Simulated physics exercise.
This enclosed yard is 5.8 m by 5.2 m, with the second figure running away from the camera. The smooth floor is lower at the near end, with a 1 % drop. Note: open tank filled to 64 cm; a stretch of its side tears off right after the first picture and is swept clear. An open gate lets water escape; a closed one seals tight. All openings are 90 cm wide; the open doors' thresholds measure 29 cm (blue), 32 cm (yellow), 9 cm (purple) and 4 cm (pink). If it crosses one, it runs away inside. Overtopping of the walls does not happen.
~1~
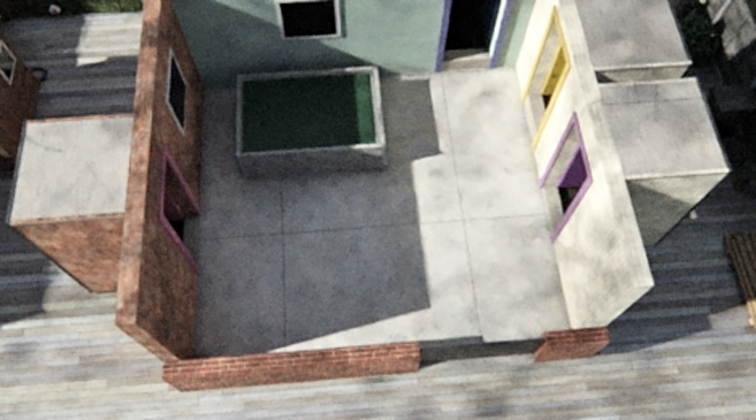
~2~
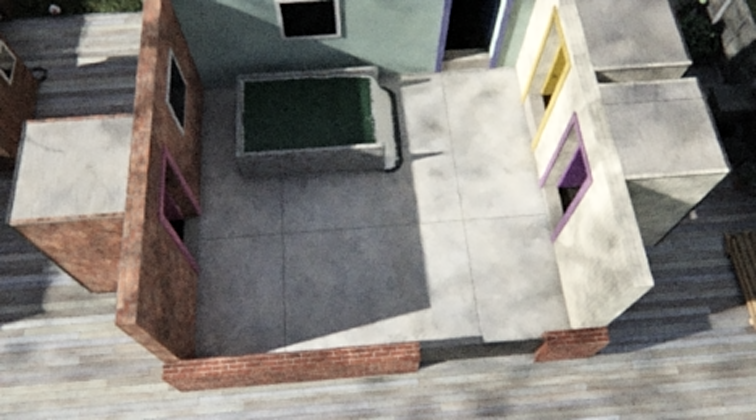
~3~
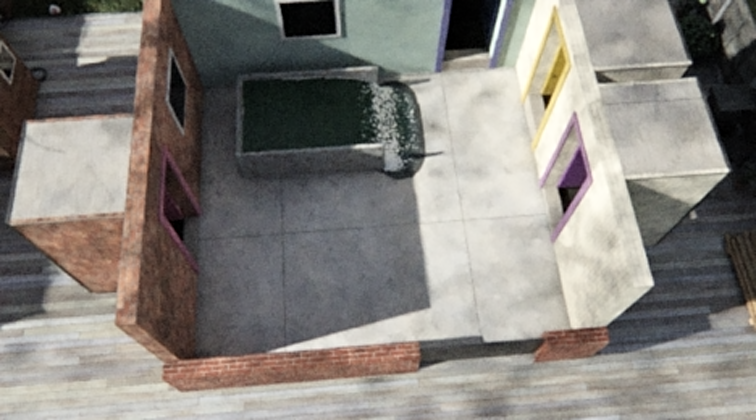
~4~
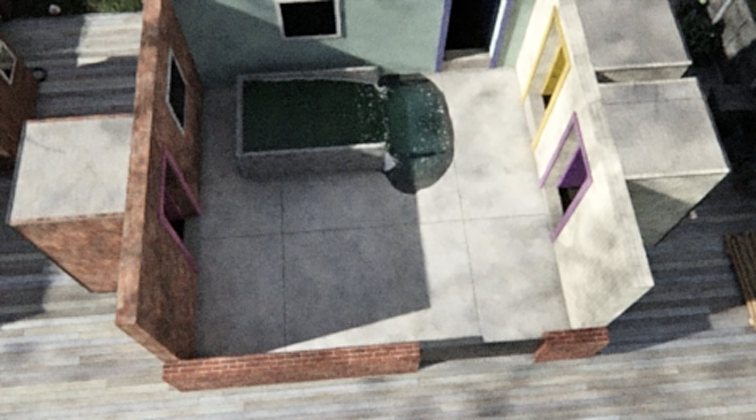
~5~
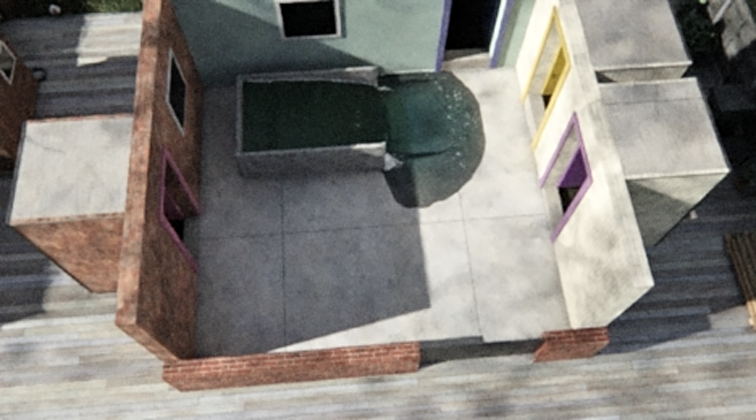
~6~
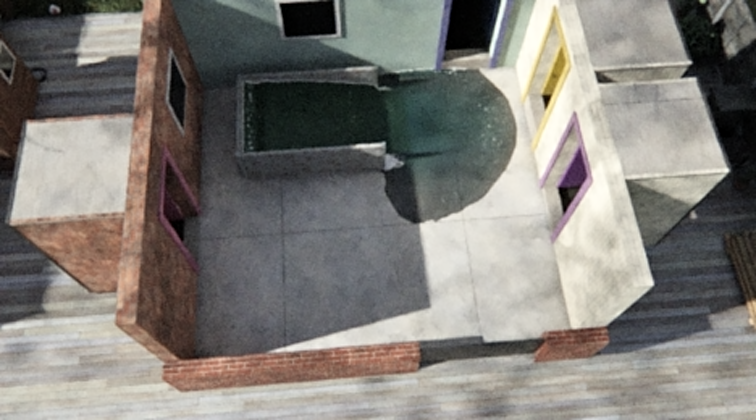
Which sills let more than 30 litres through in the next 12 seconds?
In the end blue door: Limit not crossed; yellow door: Limit not crossed; purple door: Limit crossed; pink door: Limit crossed.
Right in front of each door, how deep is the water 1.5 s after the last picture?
Depths: Blue door 24 cm, yellow door 36 cm, purple door 19 cm, pink door 0 cm.
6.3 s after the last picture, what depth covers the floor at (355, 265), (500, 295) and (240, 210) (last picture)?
Depths in turn: Roughly 5, 14 and 4 centimetres.
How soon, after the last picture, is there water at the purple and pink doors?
Arrival: Purple 0.5 s, pink 5.0 s.
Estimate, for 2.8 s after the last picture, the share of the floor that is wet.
Around 45 per cent wet.
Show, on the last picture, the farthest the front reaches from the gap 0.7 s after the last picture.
Around (550, 232).
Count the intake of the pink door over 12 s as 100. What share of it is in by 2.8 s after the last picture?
0 per cent, roughly.
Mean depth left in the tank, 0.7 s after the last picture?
Average depth: About 36 cm.
Then, 0.7 s after the last picture water covers 30 % of the floor and is deepest (42 cm) near (507, 73); blue door 14 cm at the sill, 0 L in, yellow door 33 cm at the sill, 0 L in, purple door 12 cm at the sill, 0 L in, pink door not reached.
Then, 1.5 s after the last picture water covers 35 % of the floor and is deepest (40 cm) near (479, 83); blue door 24 cm at the sill, 0 L in, yellow door 36 cm at the sill, 3 L in, purple door 19 cm at the sill, 15 L in, pink door not reached.
Then, 2.8 s after the last picture water covers 45 % of the floor and is deepest (32 cm) near (570, 328); blue door 21 cm at the sill, 4 L in, yellow door 21 cm at the sill, 7 L in, purple door 14 cm at the sill, 52 L in, pink door not reached.
Then, 6.3 s after the last picture water covers 90 % of the floor and is deepest (22 cm) near (195, 371); blue door 6 cm at the sill, 4 L in, yellow door 7 cm at the sill, 7 L in, purple door 8 cm at the sill, 64 L in, pink door 9 cm at the sill, 5 L in.
Then, 11.3 s after the last picture water covers 100 % of the floor and is deepest (13 cm) near (200, 218); blue door 2 cm at the sill, 4 L in, yellow door 4 cm at the sill, 7 L in, purple door 6 cm at the sill, 66 L in, pink door 11 cm at the sill, 60 L in.
